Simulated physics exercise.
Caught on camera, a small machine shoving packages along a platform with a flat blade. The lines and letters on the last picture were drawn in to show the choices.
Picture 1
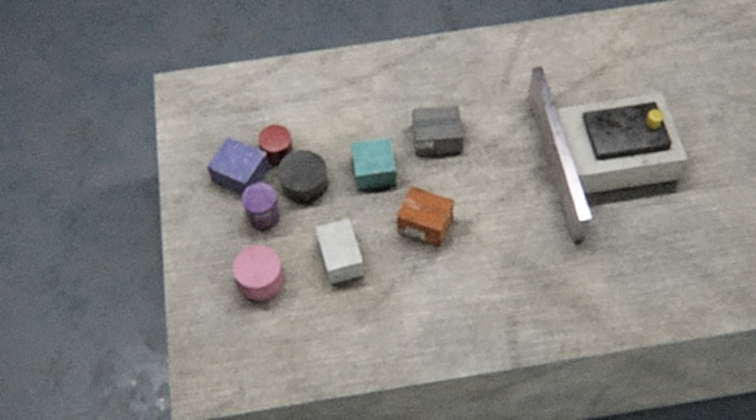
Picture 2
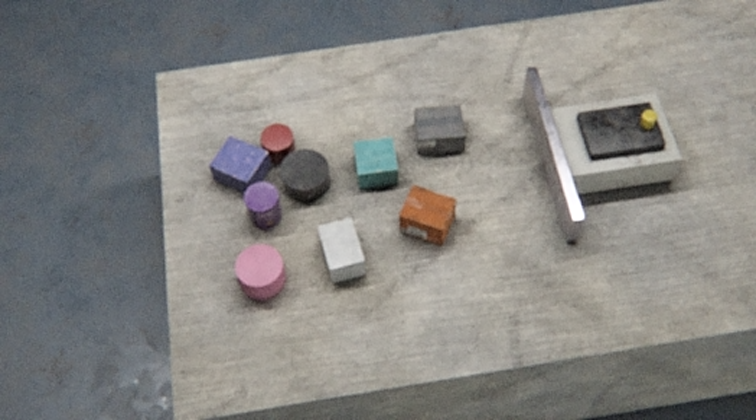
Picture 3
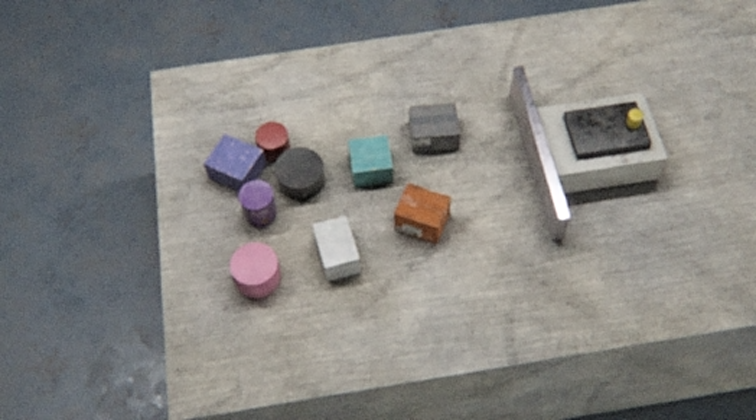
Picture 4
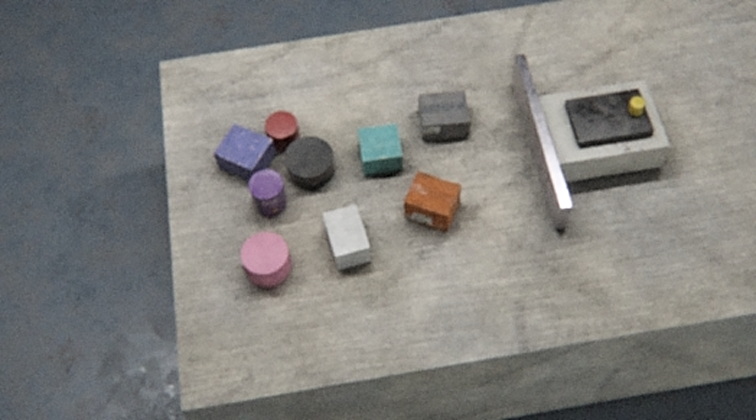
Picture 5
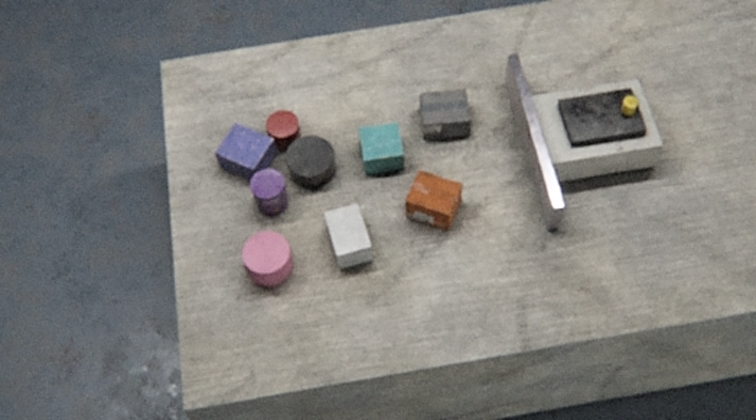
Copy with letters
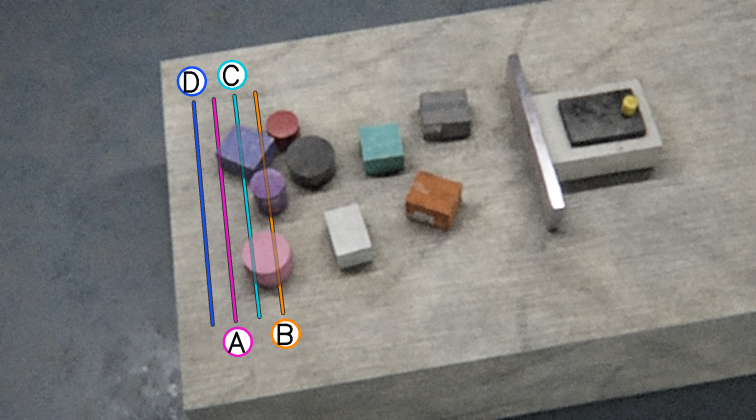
A small machine with a flat blade moves slightly left toward blocks and cylinders.
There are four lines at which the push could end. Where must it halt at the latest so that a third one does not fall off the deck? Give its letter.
No farther than C.
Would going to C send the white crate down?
By then, no.
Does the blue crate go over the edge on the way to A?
Yes.
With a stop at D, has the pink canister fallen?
By then, yes.
On the copy, A at (224, 203); B at (268, 195); C at (246, 199); D at (203, 206).
On C. First, robot (493, 134); grey box (393, 123); orange parcel (407, 208).
Then, robot (390, 150); pink canister (231, 267); blue crate (222, 154).
Finally, robot (307, 164); blue crate over the edge; pink canister over the edge; two fallen.
By contrast, A drops six; B is within the limit but short; D drops six.
